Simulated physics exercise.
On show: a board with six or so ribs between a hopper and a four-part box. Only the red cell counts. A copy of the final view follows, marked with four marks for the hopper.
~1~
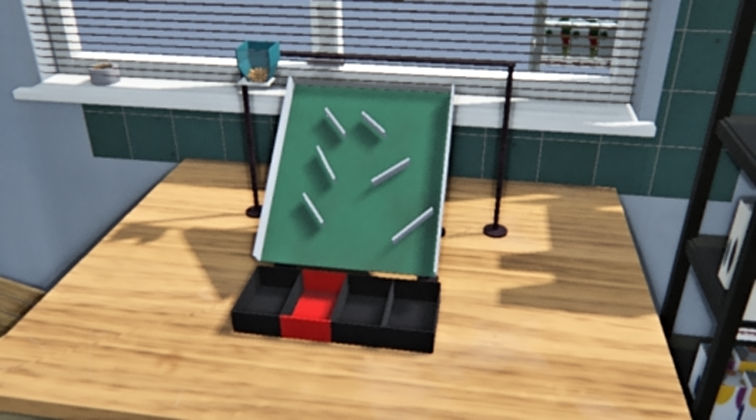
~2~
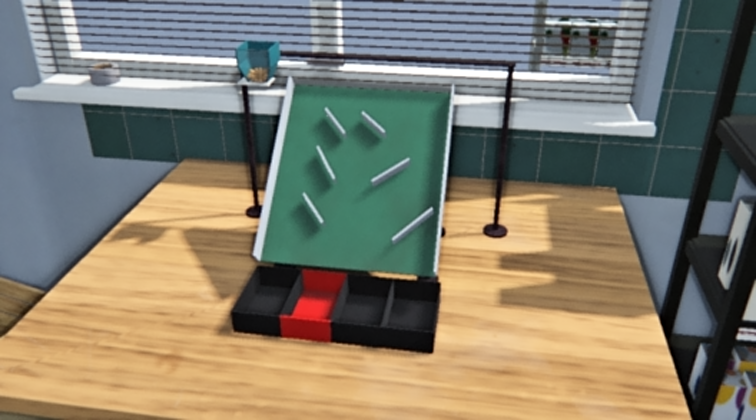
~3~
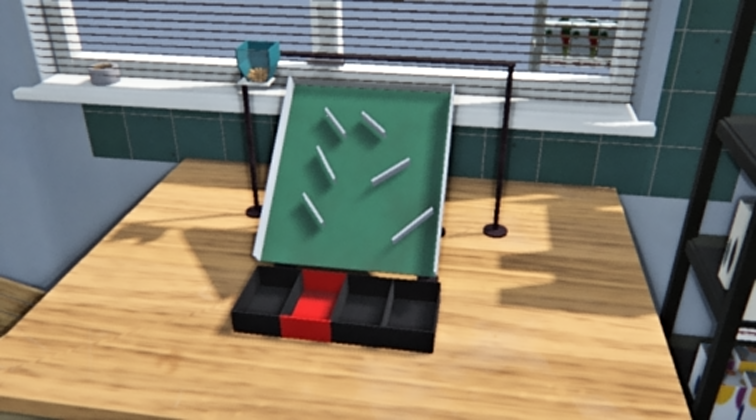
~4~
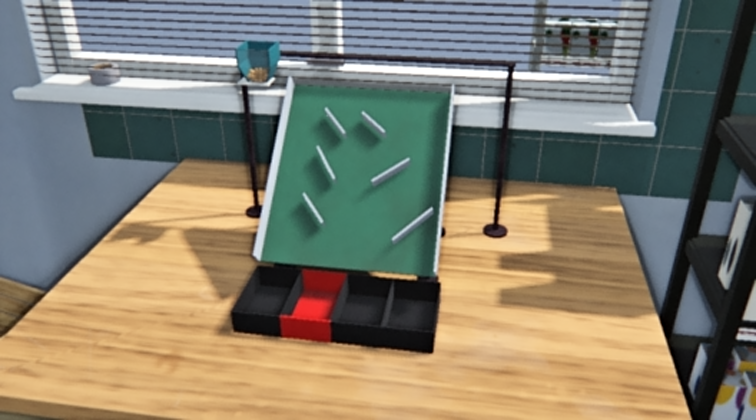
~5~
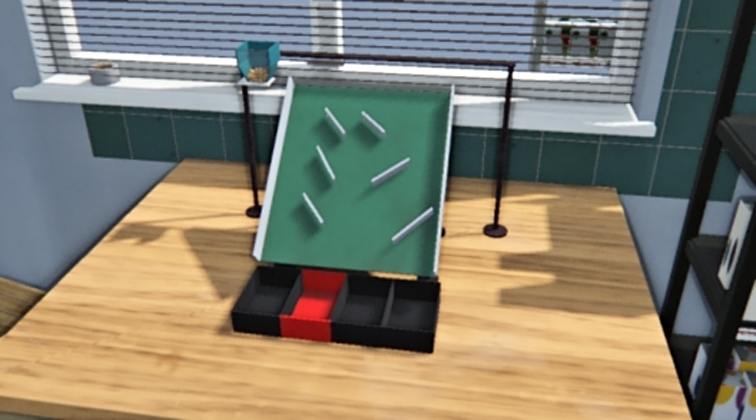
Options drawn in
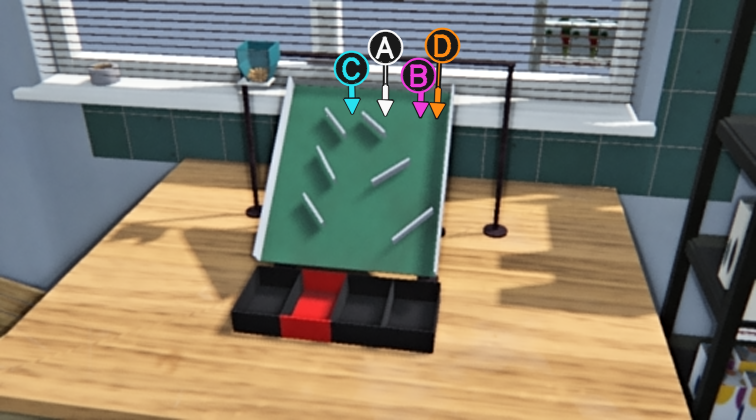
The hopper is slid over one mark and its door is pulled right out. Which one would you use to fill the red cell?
Choose A.
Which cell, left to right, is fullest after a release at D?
The third from the left.
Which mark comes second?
The answer is B.
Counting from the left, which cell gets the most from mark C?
The third.
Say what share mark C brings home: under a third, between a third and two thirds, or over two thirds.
It is under a third.
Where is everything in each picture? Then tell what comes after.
In the first frame, hopper near (260, 73), round wooden beads, door shut.
In the second frame, ribs (326, 108) to (344, 133), (362, 112) to (385, 132).
In the third frame, ribs (318, 146) to (334, 179), (372, 181) to (409, 159).
In the fourth frame, ribs (304, 193) to (322, 222), (392, 240) to (432, 208).
In the fifth frame, red cell near (306, 328), number 2 of 4 from the left.
On the marked copy, mark A meets the board at (385, 109); mark B meets the board at (420, 111); mark C meets the board at (352, 108); mark D meets the board at (437, 112).
With A, the bulk in the red cell, a small share in other cells.
With B, close to a third in the red cell, close to two thirds in other cells.
With C, a small share in the red cell, the bulk in other cells, a small share outside the box.
With D, a small share in the red cell, the bulk in other cells, a small share held on the board, only a few outside the box.
